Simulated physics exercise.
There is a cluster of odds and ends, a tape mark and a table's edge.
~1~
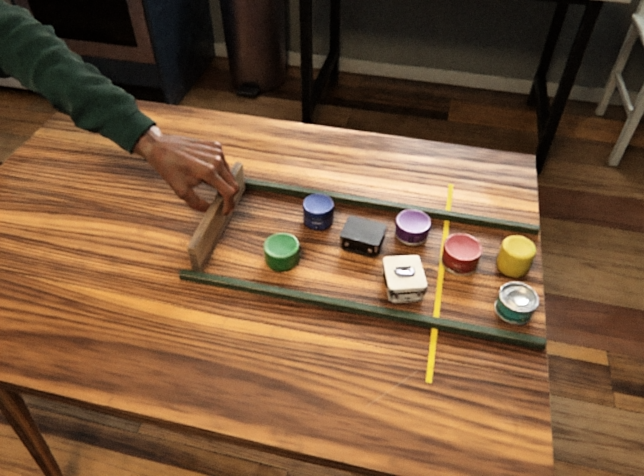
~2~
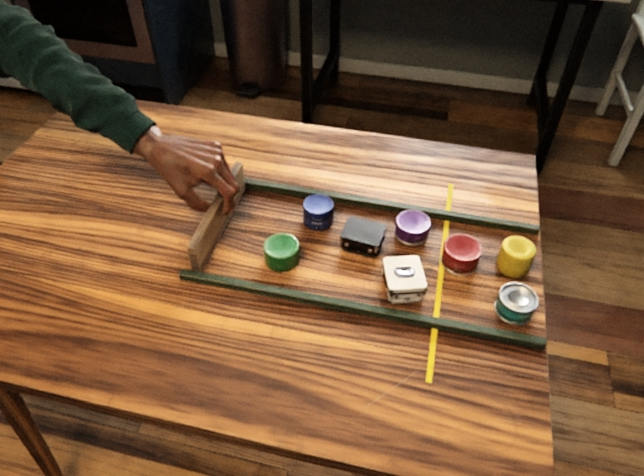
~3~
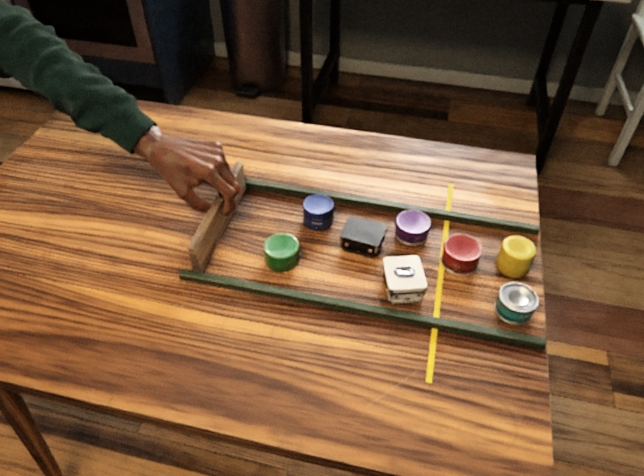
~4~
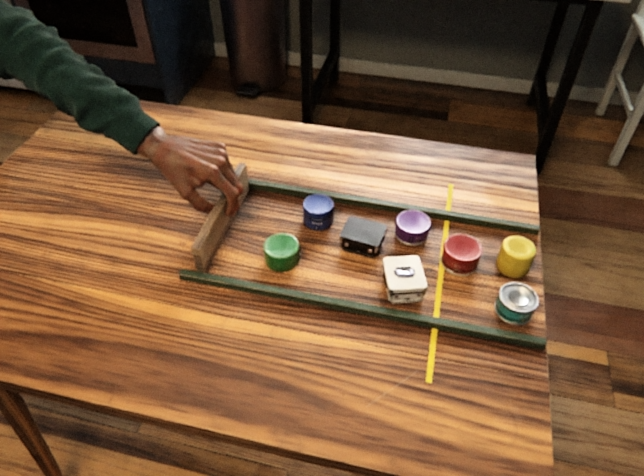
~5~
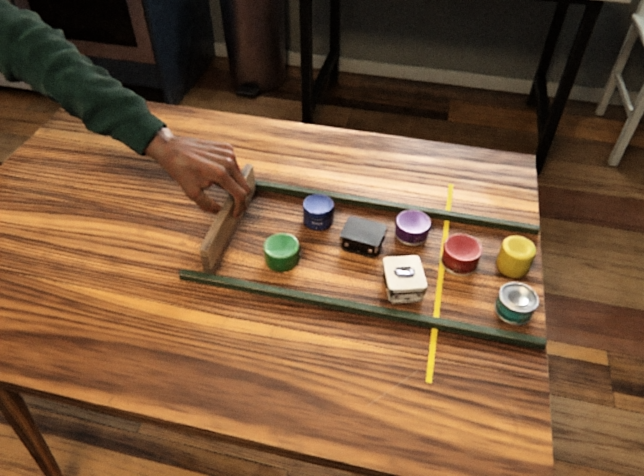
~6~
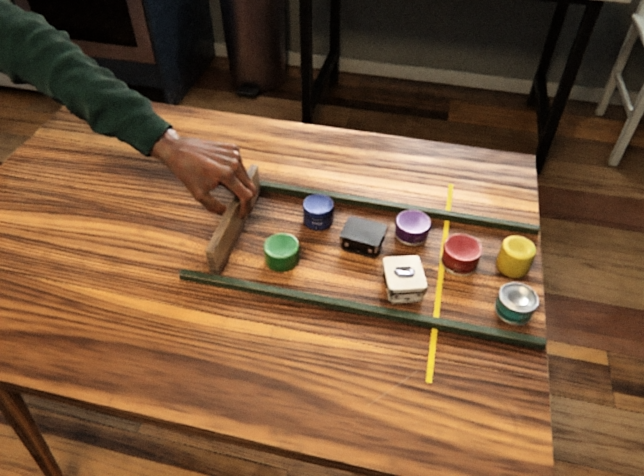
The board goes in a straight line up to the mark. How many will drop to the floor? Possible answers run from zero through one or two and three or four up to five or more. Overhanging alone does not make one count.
The right answer is one or two.
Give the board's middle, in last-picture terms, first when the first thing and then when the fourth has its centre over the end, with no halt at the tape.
First at (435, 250), next at (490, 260).
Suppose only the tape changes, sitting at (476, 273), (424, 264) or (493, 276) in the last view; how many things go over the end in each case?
It would be 3, 0 and 4.
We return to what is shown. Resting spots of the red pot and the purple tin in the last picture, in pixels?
Red pot: About (514, 261); purple tin: About (495, 237).
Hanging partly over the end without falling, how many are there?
Things overhanging at the end: 1.
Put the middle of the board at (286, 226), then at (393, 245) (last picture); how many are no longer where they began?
At first I count 1, and then 6.
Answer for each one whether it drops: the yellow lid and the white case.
Once it all settles, the yellow lid goes down and the white case is still there.
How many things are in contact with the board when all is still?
3 end up touching it.
Soon after, none off yet; turquoise tin at rest near (516, 304); yellow lid at rest near (516, 257); red pot at rest near (461, 255).
In the end, the number that fall off is one or two; gone, yellow lid.
